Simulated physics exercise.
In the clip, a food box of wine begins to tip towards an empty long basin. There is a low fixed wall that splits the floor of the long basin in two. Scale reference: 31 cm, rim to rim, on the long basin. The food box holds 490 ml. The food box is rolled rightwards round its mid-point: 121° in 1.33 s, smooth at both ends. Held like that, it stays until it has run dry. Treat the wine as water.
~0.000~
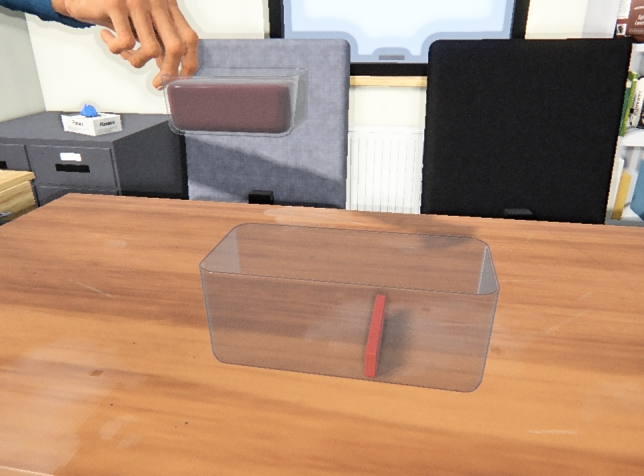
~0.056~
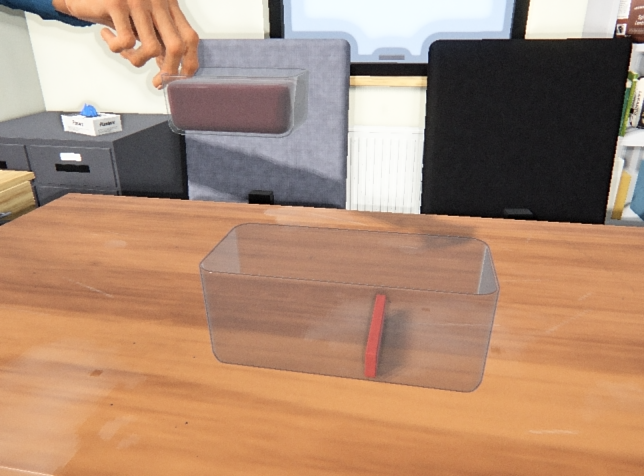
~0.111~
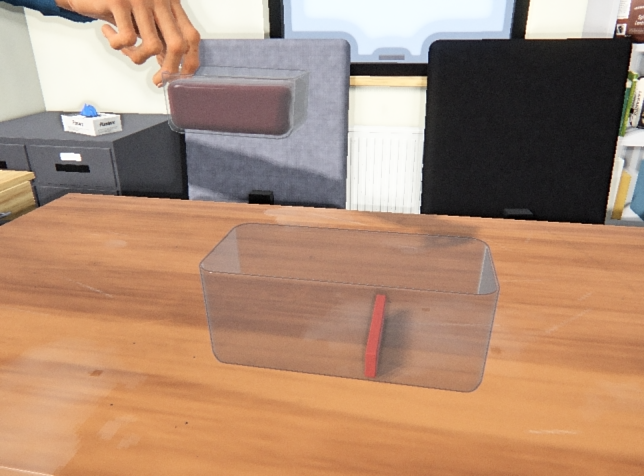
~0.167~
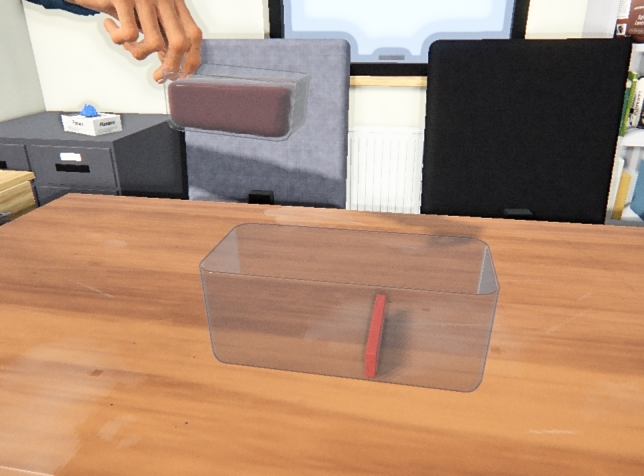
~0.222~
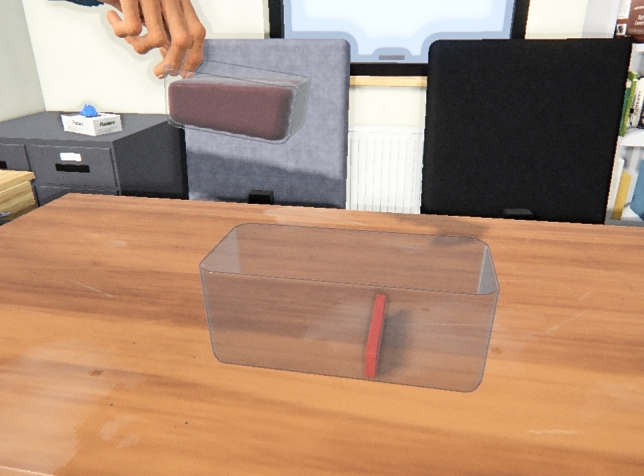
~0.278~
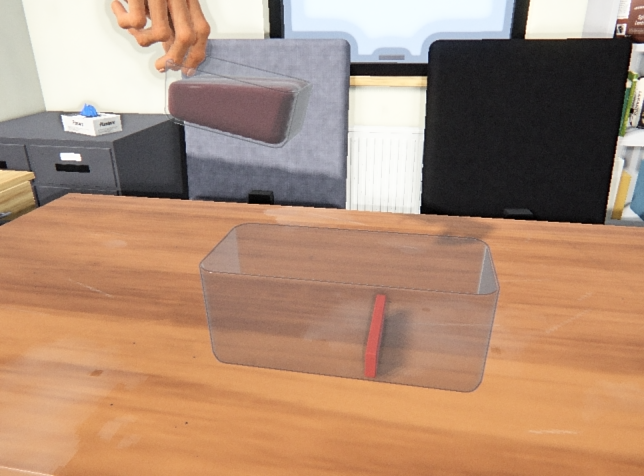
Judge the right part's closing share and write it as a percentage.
I would judge it at 47 per cent.
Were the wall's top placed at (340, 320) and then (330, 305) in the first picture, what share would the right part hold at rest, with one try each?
Try 1: 70 %; try 2: 75 %.
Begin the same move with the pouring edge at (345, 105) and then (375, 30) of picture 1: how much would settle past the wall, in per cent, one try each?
I'd expect close to 70 per cent and then close to 65 per cent.
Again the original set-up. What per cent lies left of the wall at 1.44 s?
The left part holds some 52 per cent.
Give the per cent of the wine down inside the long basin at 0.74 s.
Around 32%.
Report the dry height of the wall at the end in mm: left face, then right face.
The left side gives some 20 mm, the right side some 16 mm.
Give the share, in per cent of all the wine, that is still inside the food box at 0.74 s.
At that time about 24 in a hundred parts are still held.
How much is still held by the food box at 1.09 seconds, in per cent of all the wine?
2 %.
After 0.74 s the tilt is 72° and 25 per cent is still to pour, 13 is left of the wall and 19 right of it.
After 1.09 s the tilt is 111° and 2 per cent is still to pour, 45 is left of the wall and 46 right of it.
After 1.44 s the tilt is 121° and 0 per cent is still to pour, 51 is left of the wall and 47 right of it.
After 1.83 s the tilt is 121° and 0 per cent is still to pour, 51 is left of the wall and 47 right of it.
In the end 51 per cent lies left of the wall, 47 right of it and 2 outside.
